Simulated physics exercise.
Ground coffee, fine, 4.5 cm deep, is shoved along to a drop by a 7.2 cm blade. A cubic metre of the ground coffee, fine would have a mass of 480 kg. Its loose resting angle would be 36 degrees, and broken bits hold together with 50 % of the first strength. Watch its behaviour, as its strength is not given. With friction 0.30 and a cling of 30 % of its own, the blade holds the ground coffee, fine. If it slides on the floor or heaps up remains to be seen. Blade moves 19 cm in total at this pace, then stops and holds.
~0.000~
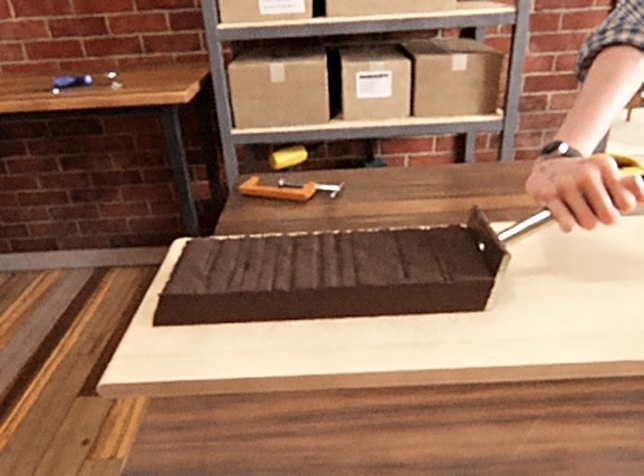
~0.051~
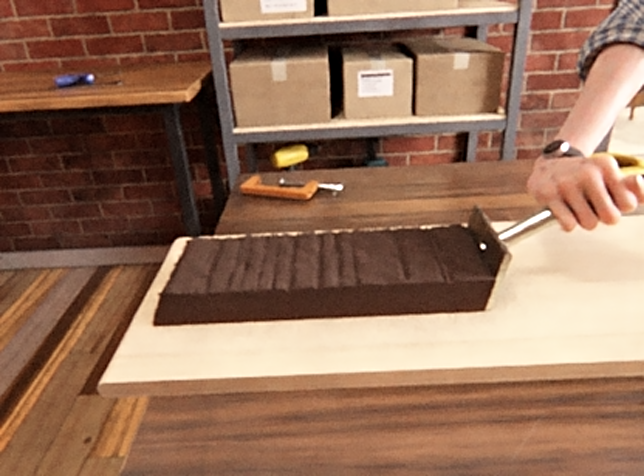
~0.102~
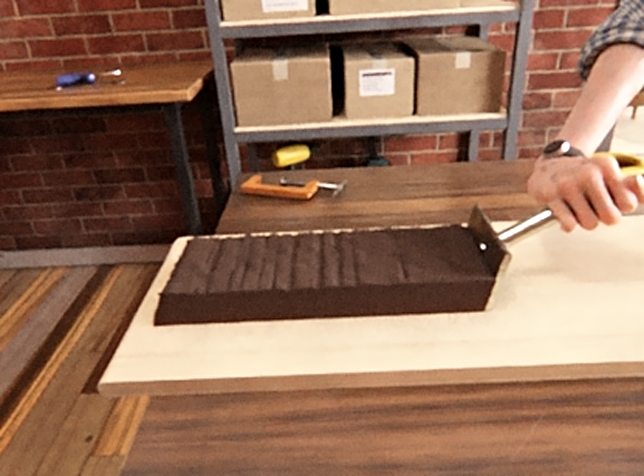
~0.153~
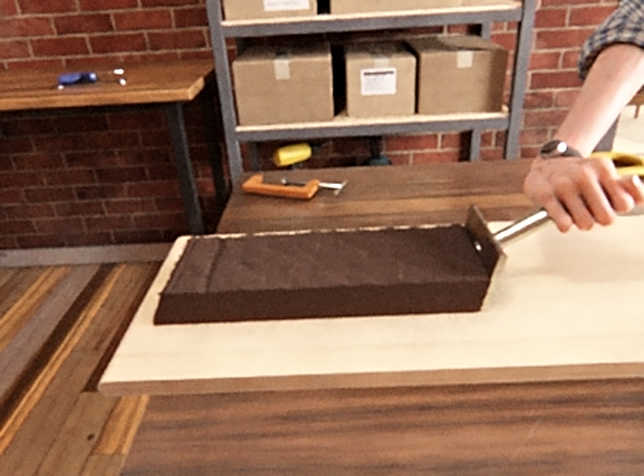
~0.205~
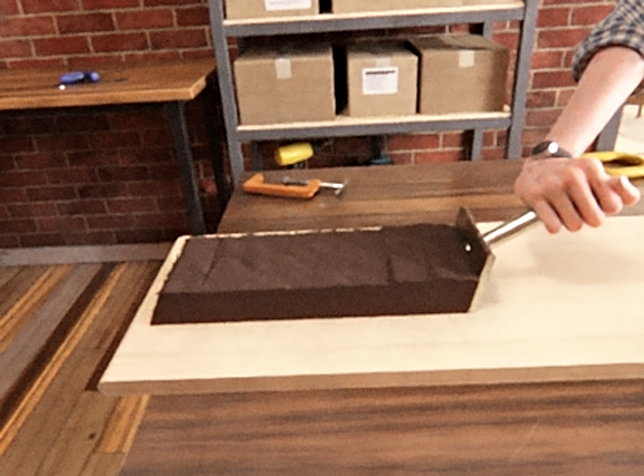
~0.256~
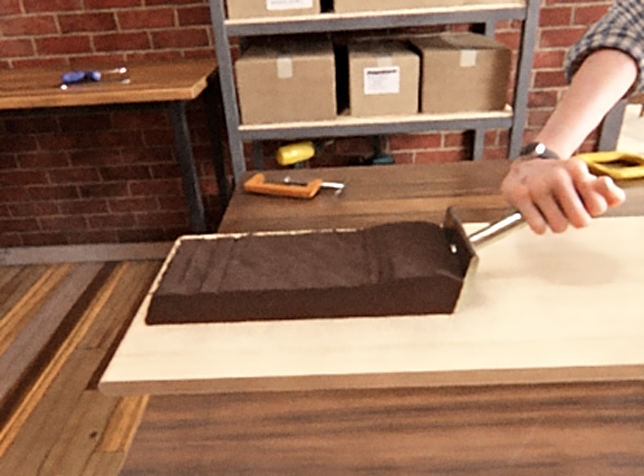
A low, dark brown slab of ground coffee sat still on a pale board, then a hand pushed it slightly left with a metal blade, and its top smoothed and bulged near the blade.
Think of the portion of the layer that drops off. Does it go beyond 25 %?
Yes.
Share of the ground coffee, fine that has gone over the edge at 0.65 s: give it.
12 per cent, roughly.
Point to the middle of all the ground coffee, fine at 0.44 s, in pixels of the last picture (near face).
(256, 305).
By 0.44 s, 0 % has gone over the edge.
By 0.65 s, 11 % has gone over the edge.
By 0.86 s, 35 % has gone over the edge.
By 1.08 s, 36 % has gone over the edge.
By 1.14 s, at the end, 36 % has gone over the edge.
